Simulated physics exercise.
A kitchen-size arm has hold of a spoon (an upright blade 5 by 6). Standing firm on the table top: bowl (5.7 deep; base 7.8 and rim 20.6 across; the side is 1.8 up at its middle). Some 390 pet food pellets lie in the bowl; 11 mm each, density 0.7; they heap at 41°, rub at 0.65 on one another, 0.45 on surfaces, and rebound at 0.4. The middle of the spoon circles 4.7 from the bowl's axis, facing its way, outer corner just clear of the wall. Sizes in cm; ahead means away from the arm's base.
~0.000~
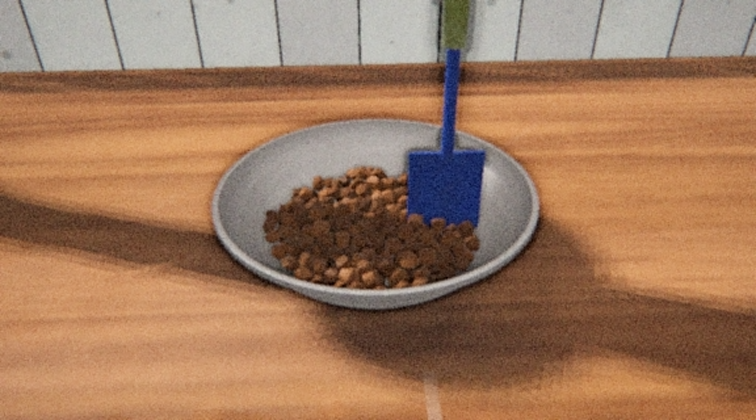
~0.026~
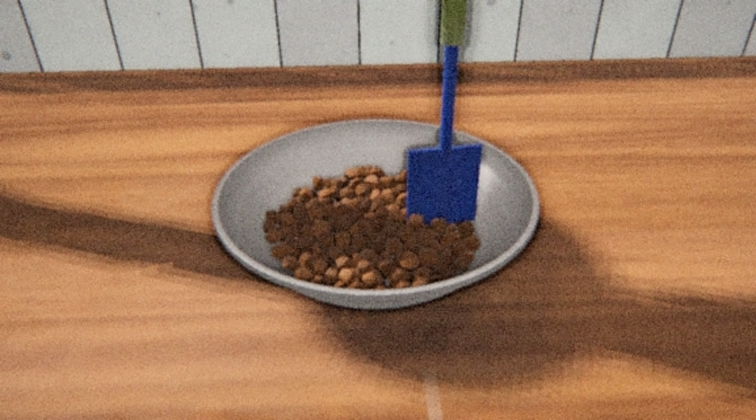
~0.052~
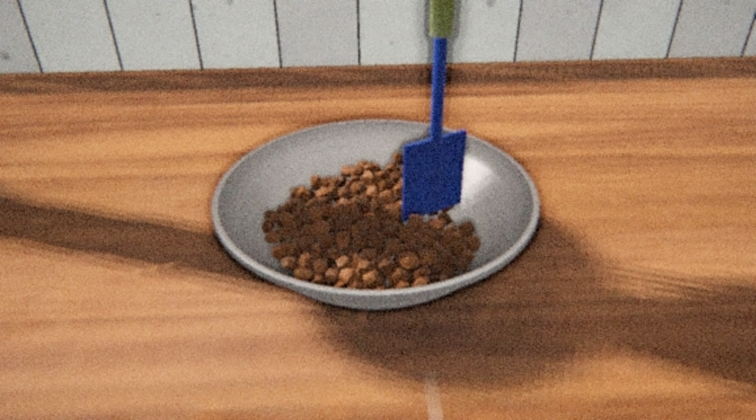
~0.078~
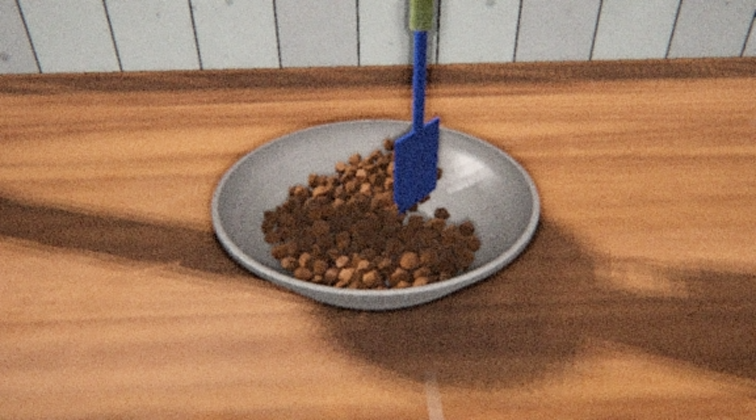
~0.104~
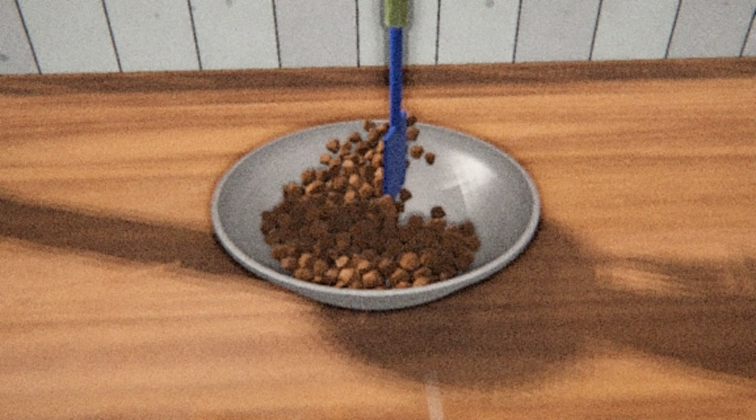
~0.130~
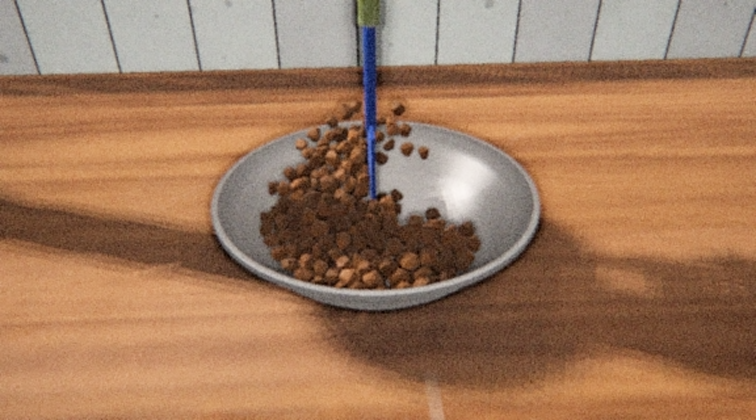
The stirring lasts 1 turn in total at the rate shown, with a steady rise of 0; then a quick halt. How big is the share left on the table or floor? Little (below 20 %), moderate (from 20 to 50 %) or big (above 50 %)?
On the table or floor the share is moderate, from 20 to 50 %.
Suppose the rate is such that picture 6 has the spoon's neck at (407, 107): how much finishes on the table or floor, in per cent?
About 15 per cent.
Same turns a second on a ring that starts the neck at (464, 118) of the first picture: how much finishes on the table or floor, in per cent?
About 20 per cent.
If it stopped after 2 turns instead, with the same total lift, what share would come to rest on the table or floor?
It would be near 40 per cent.
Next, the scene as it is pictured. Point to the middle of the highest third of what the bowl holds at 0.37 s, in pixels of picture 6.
Near (444, 251).
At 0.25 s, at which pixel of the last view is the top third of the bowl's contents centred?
Near (290, 229).
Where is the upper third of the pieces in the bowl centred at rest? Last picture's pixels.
Near (433, 190).
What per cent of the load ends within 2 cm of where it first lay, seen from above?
Roughly 20 per cent.
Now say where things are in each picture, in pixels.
In the first frame, spoon neck at (449, 131), 0° round; upper third of the load around (369, 218), from x 270 to 475, top at y 175; 390 in the bowl.
In the second frame, spoon neck at (447, 127), 7° round; upper third of the load around (373, 212), from x 270 to 475, top at y 175.
In the third frame, spoon neck at (437, 118), 26° round; upper third of the load around (373, 208), from x 270 to 475, top at y 160.
In the fourth frame, spoon neck at (419, 109), 48° round; upper third of the load around (371, 204), from x 270 to 475, top at y 135.
In the fifth frame, spoon neck at (396, 105), 70° round; upper third of the load around (360, 189), from x 265 to 475, top at y 120.
In the sixth frame, spoon neck at (371, 104), 91° round; upper third of the load around (343, 184), from x 265 to 475, top at y 105; 388 in the bowl, 2 in flight or on the tool.
After 0.25 s, 192° round, highest piece 9 above the table; 368 in the bowl, 3 on the table or floor, 19 in flight or on the tool.
After 0.37 s, 293° round, highest piece 9 above the table; 323 in the bowl, 32 on the table or floor, 35 in flight or on the tool.
After 0.63 s, 0° round, highest piece 6 above the table; 287 in the bowl, 102 on the table or floor, 1 in flight or on the tool.
After 1.33 s, 0° round, highest piece 6 above the table; 286 in the bowl, 104 on the table or floor.
At rest, 286 in the bowl, 104 on the table or floor. That is 27 % on the table or floor.
